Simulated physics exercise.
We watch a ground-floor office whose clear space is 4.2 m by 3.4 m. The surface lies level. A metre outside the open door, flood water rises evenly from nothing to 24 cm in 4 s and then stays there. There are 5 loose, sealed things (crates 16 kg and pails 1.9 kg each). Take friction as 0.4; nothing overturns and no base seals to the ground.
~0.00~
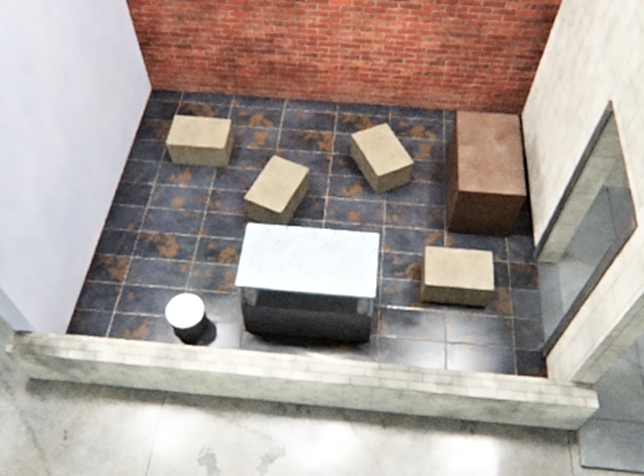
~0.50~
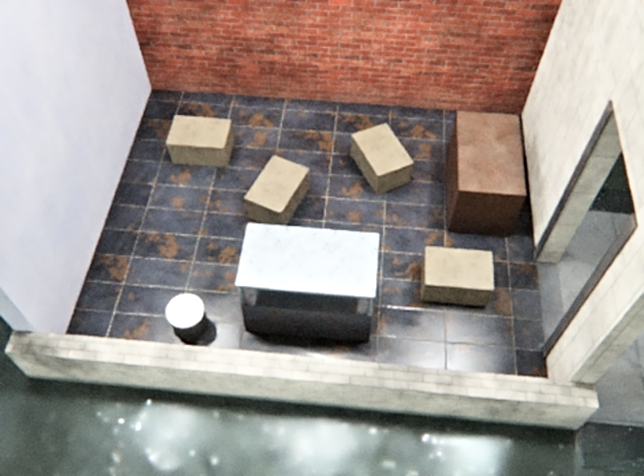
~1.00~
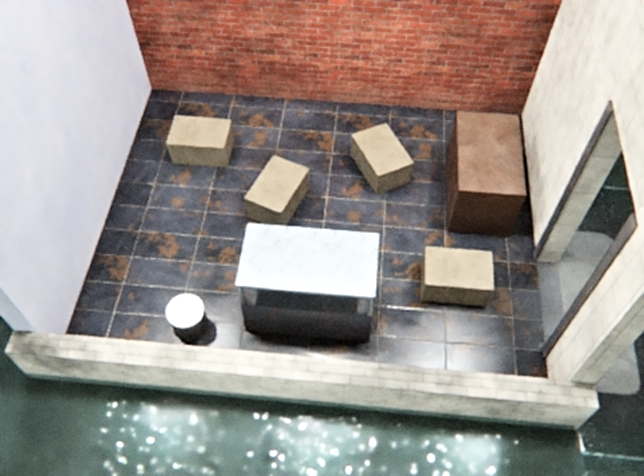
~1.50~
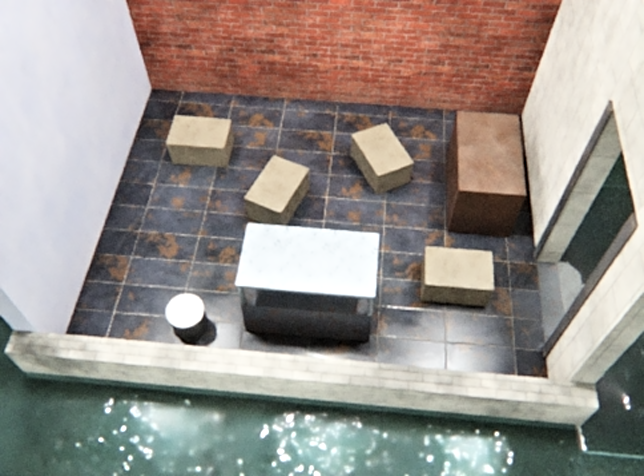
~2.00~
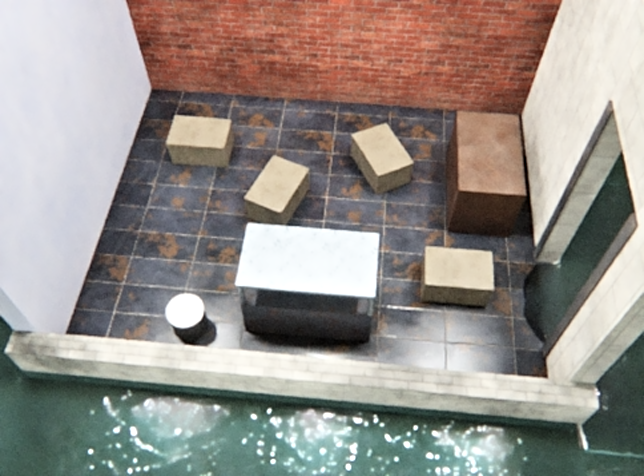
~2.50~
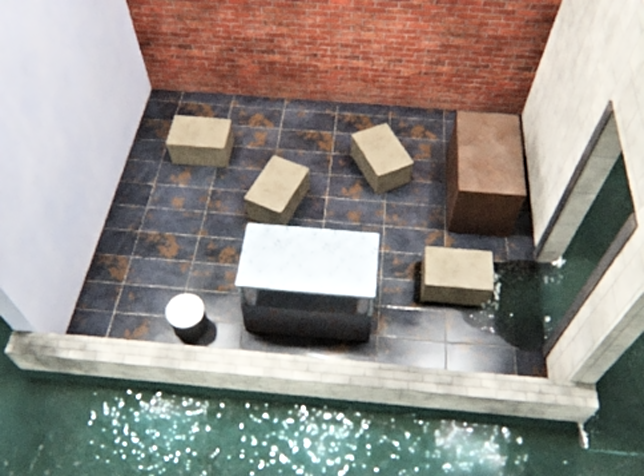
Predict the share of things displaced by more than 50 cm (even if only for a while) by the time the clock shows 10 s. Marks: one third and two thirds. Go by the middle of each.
Share: From one to two thirds.
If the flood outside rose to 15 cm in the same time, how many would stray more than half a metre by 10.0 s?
In that case 2 of them.
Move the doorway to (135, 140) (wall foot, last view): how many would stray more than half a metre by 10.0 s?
In that case 5 of them.
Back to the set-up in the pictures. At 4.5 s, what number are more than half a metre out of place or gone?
I count 0.
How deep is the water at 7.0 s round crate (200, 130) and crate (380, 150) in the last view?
Roughly 2 and 3 cm.
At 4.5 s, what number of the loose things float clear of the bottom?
I count 0.
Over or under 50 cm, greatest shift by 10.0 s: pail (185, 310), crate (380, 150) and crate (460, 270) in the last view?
In that order: More, less, past it.
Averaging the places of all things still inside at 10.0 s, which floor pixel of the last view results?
Around (239, 167).
After 3.5 s 0 of 5 are over 50 cm from their spots; 0 afloat.
After 4.5 s 0 of 5 are over 50 cm from their spots; 0 afloat.
After 7.0 s 2 of 5 are over 50 cm from their spots; 1 afloat.
After 10.0 s 3 of 5 are over 50 cm from their spots, and 3 have been at some point; 4 afloat.
